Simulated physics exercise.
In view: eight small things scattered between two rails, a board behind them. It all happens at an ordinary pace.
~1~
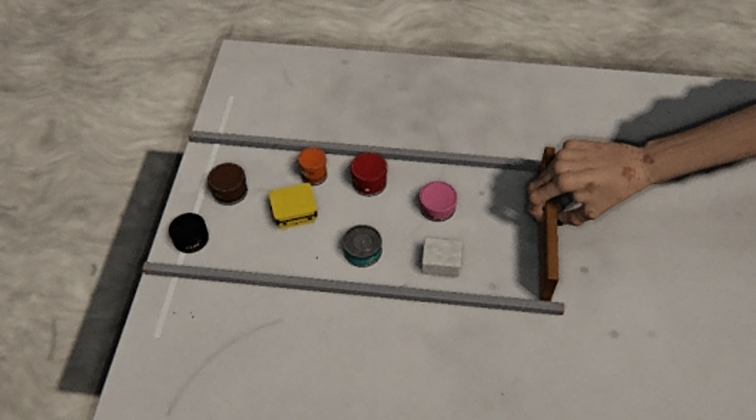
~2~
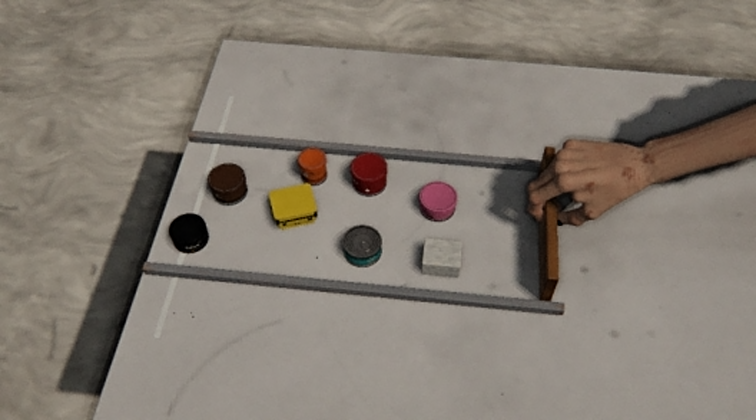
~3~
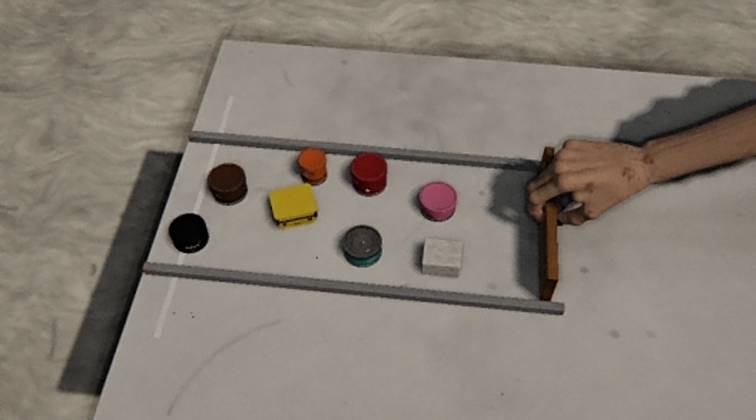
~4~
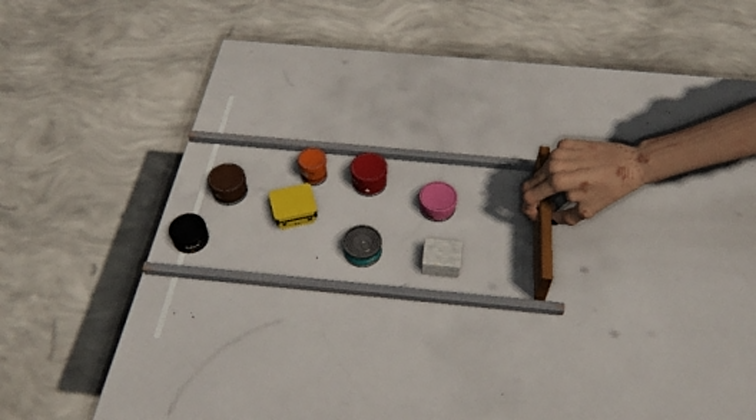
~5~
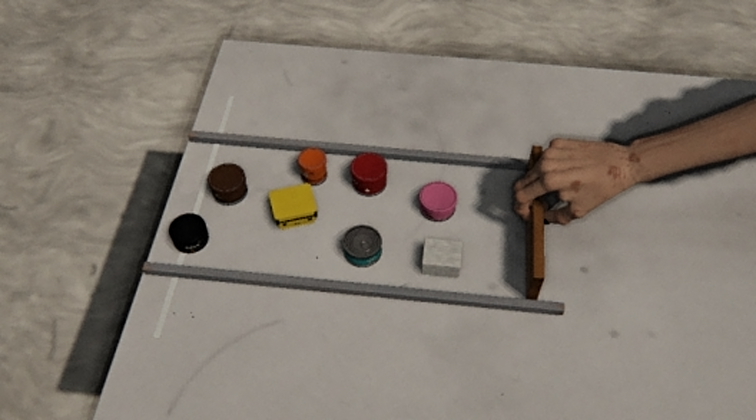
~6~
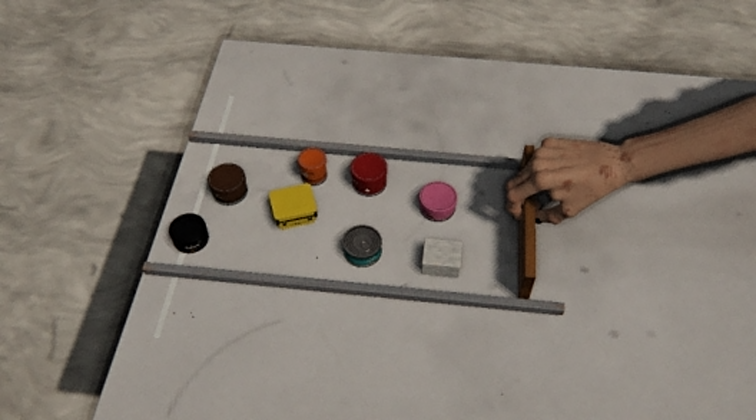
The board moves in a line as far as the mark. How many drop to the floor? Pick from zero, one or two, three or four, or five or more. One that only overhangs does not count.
Here the number that fall off is five or more.
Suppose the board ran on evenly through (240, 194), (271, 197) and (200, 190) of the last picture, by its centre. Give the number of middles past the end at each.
The counts: 1, 0 and 5.
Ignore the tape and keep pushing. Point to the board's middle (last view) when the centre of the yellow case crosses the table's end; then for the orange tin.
About (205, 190), and (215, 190) for the other.
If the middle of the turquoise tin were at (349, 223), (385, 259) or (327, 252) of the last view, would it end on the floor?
Place by place, it is kept; drops off; drops off.
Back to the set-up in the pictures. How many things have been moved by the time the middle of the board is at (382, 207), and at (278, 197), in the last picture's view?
First 4, then 8.
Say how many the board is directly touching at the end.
The number is 3.
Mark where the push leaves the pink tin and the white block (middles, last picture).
The pink tin stops around (185, 179); the white block around (167, 234).
A little later, none off yet; black tub at rest near (189, 233); brown pot at rest near (228, 185); yellow case at rest near (294, 208).
When it is over, the number that fall off is five or more; down, turquoise tin, orange tin, yellow case, brown pot and black tub.
